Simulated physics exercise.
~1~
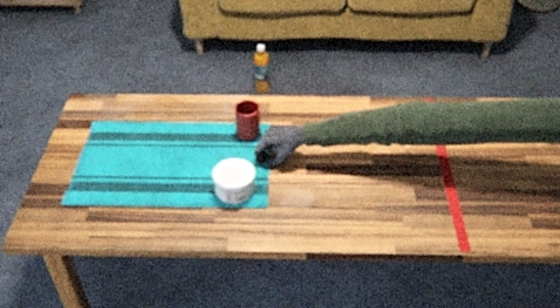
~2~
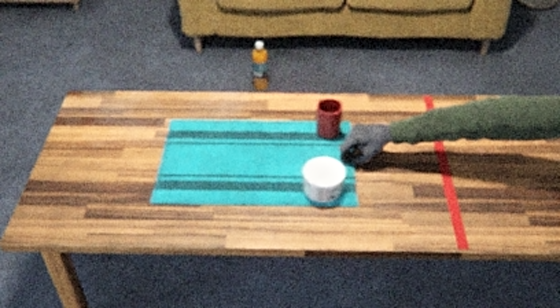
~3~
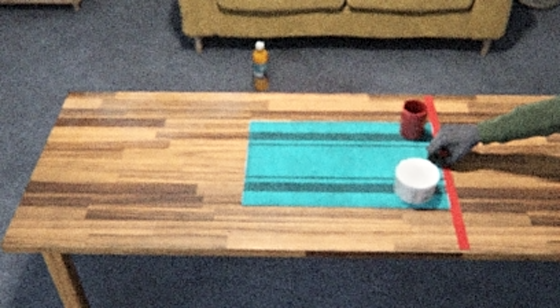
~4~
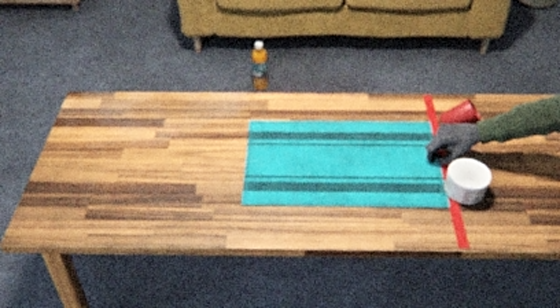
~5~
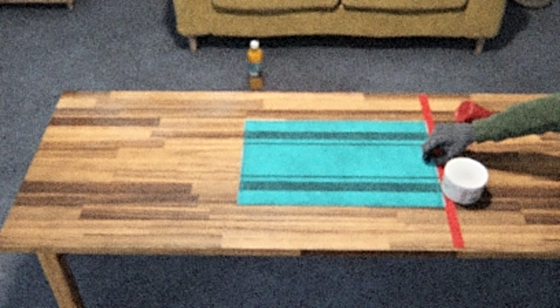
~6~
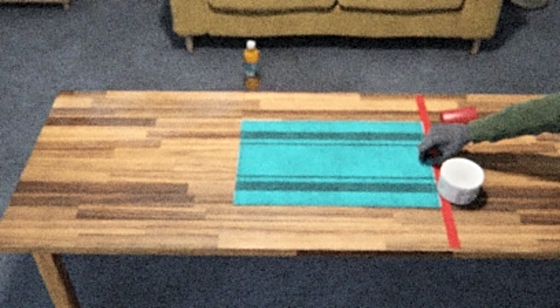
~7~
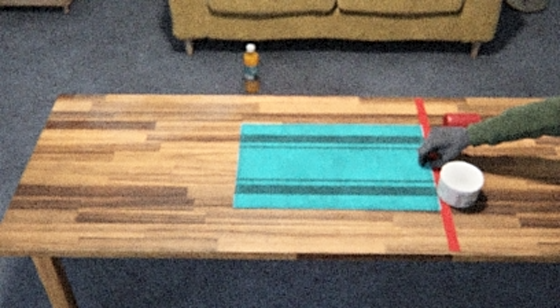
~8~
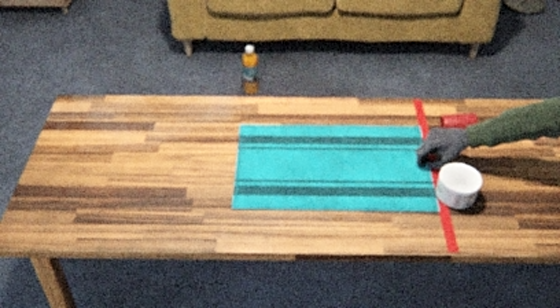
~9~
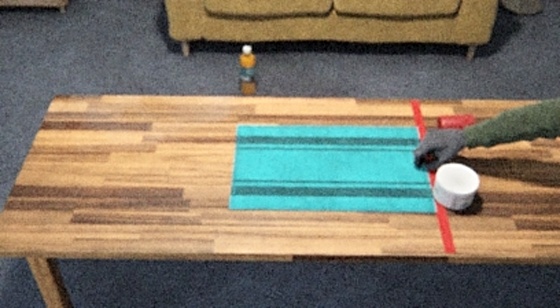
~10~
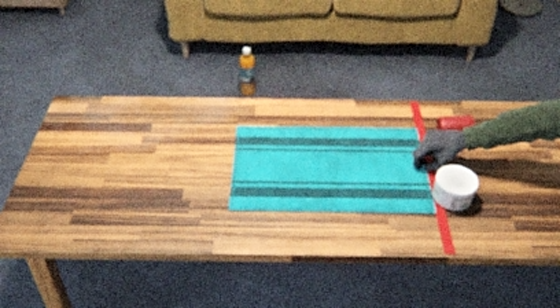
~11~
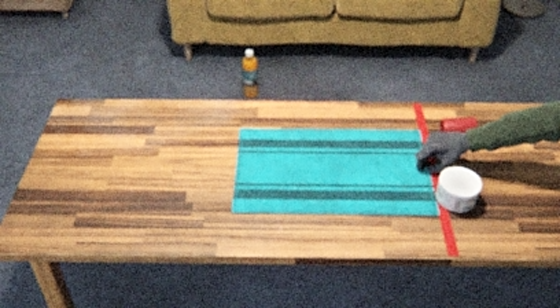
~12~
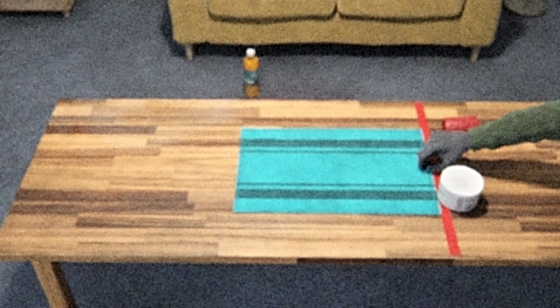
A gloved hand pulled a turquoise runner carrying a white tub and a red mug rightward across a wooden table, stopping at the red tape, where both slid off the front edge; the mug toppled onto its side while the tub stayed upright.
